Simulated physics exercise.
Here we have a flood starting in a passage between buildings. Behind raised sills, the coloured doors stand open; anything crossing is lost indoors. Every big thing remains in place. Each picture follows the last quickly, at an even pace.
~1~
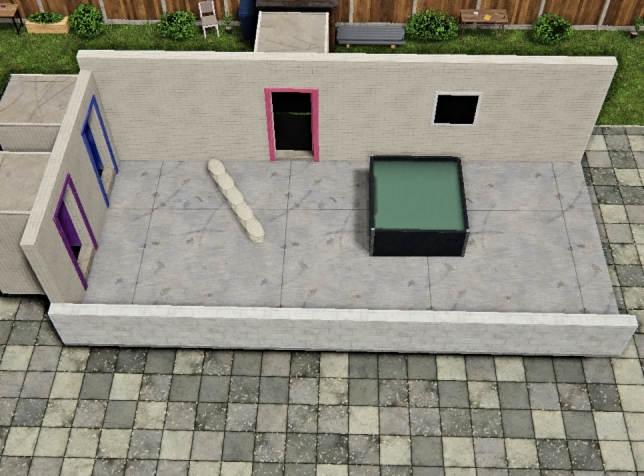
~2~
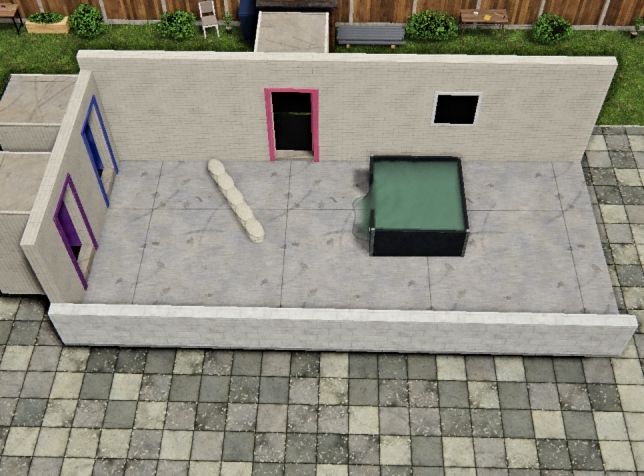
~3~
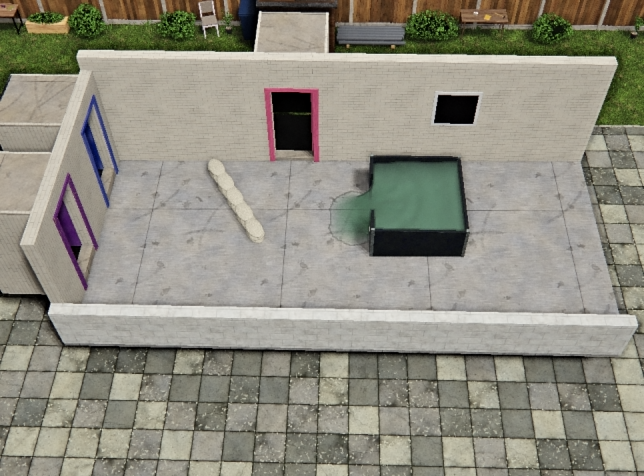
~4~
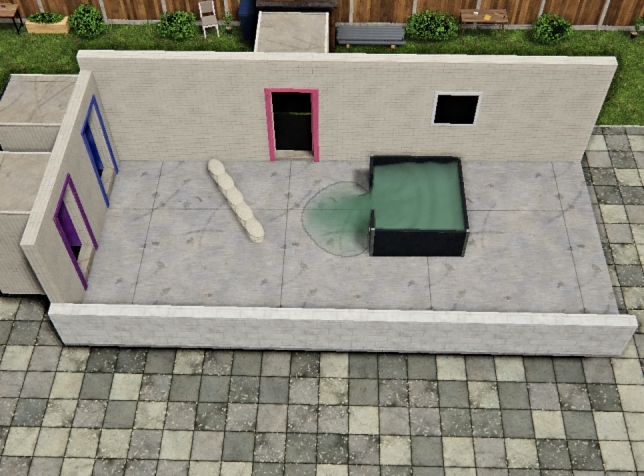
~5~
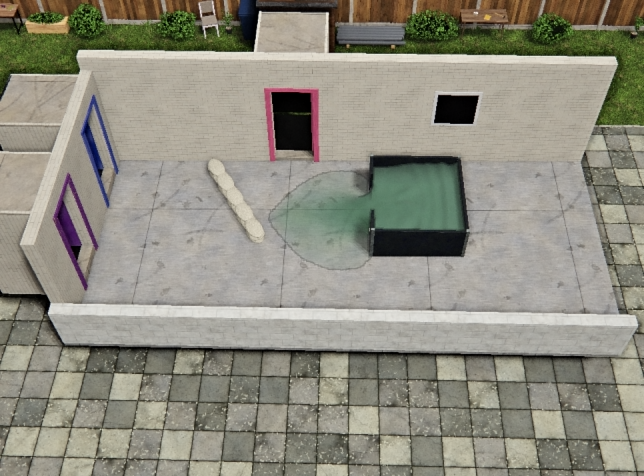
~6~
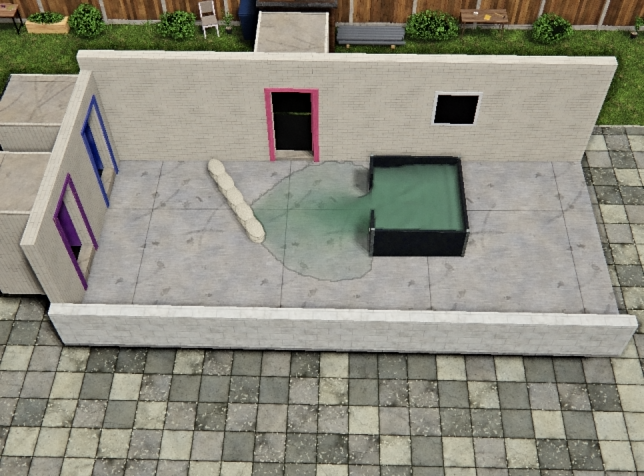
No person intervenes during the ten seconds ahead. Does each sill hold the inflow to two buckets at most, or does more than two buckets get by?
The purple door keeps it to two at most; the pink door lets more get by; the blue door keeps it to two at most.
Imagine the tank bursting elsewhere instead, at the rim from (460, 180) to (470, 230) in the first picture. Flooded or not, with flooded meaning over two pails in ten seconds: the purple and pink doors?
Briefly, purple remains short and pink remains short.
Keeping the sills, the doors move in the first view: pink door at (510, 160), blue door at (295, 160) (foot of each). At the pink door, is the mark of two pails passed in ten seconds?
Note: Pink door keeps within limits.
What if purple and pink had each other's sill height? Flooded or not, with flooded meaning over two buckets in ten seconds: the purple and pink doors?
Check - purple door: Spills past the limit; pink door: Does not overflow.
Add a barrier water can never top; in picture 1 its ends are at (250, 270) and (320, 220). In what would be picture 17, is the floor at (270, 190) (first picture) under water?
There: Flooded.
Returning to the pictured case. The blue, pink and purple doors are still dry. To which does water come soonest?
Going by the pictures, it would be the one in pink.
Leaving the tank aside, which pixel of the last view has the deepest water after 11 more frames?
My finger goes to (235, 162).
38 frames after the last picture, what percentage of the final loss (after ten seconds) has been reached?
Approximately 70 in a hundred, I think.
A moment on, water covers 25 % of the floor; the purple door not reached, the pink door wet at the sill, nothing in, the blue door not reached.
Next, water covers 40 % of the floor; the purple door not reached, the pink door under two buckets in, the blue door not reached.
Then, water covers 50 % of the floor; the purple door wet at the sill, nothing in, the pink door over two buckets in, the blue door wet at the sill, nothing in.
Later, water covers 60 % of the floor; the purple door wet at the sill, nothing in, the pink door far over two buckets in, the blue door wet at the sill, nothing in.
In the end, water covers 75 % of the floor; the purple door wet at the sill, nothing in, the pink door far over two buckets in, the blue door wet at the sill, nothing in.
